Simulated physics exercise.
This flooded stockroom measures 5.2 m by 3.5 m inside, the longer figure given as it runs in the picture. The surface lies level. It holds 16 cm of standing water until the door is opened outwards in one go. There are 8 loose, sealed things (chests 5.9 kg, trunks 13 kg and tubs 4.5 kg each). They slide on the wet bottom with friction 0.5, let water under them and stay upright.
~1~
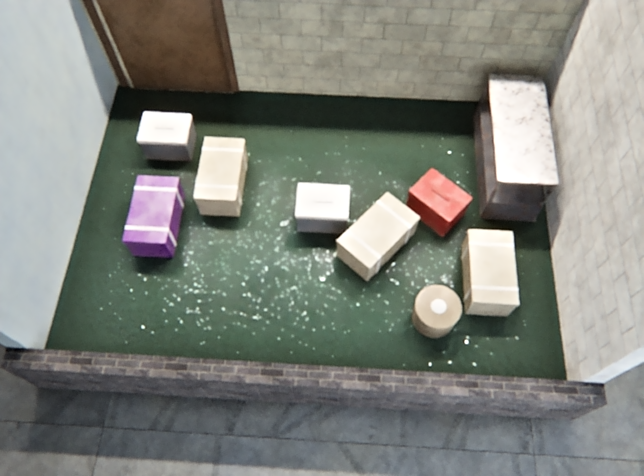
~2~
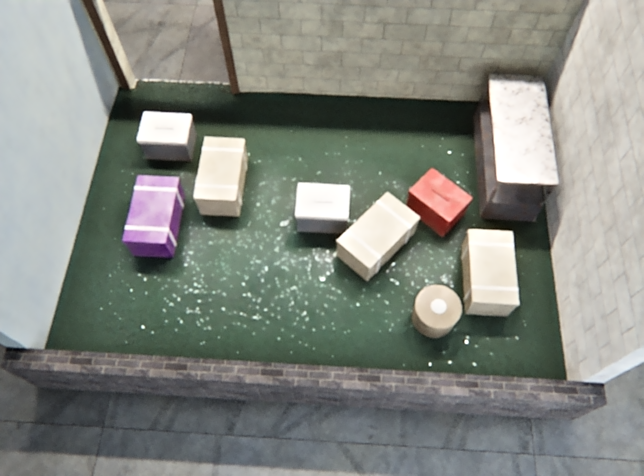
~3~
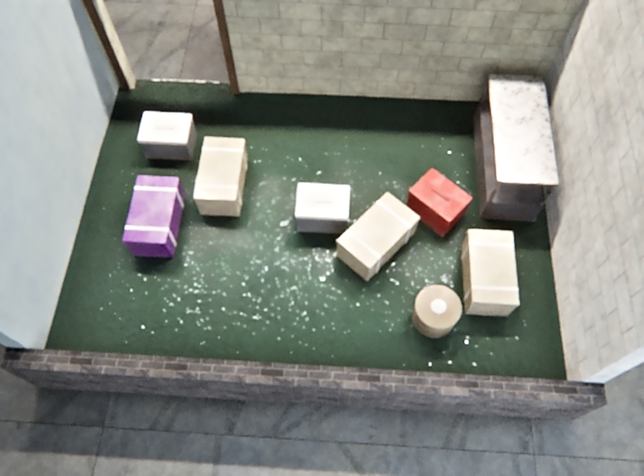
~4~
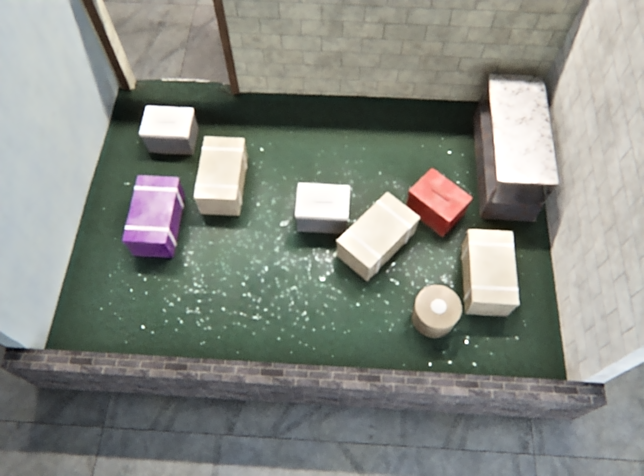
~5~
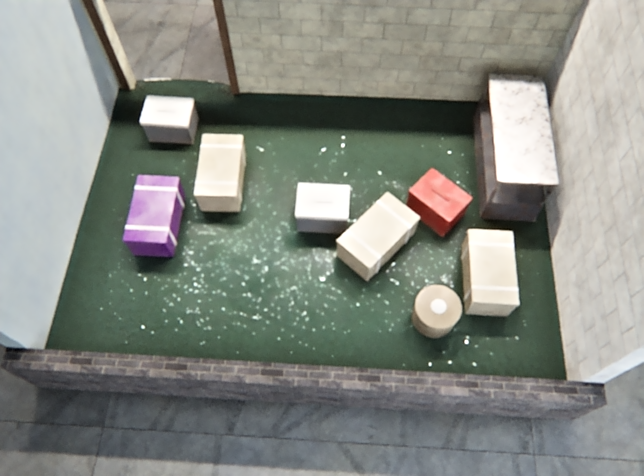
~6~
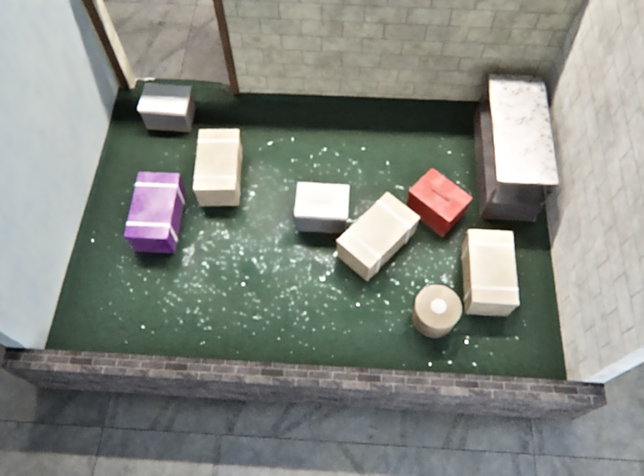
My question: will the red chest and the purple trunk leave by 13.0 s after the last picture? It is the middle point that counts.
Red chest remains inside; purple trunk escapes.
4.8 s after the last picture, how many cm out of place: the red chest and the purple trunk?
About 50 and 140 cm.
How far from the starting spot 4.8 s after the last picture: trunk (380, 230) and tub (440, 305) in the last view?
In that order: 60 cm, 40 cm.
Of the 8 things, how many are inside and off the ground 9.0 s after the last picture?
5 of them.
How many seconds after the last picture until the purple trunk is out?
Near 6.5 s.
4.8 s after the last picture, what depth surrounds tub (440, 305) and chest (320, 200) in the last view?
About 12 and 13 cm.
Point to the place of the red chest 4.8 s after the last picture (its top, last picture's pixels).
Near (405, 173).
Then, 1.0 s after the last picture the red chest is near (439, 193), 0.0 m from its start, afloat; the purple trunk is near (151, 184), 0.3 m from its start, afloat; 1 of 8 are out; 7 afloat.
Then, 4.8 s after the last picture the red chest is near (405, 173), 0.5 m from its start, afloat; the purple trunk is near (136, 105), 1.5 m from its start, afloat; 2 of 8 are out; 6 afloat.
Then, 9.0 s after the last picture the red chest is near (398, 164), 0.6 m from its start, afloat; the purple trunk has gone out; 3 of 8 are out; 5 afloat.
Then, 13.0 s after the last picture the red chest is near (365, 157), 0.9 m from its start, afloat; the purple trunk has gone out; 4 of 8 are out; 4 afloat.
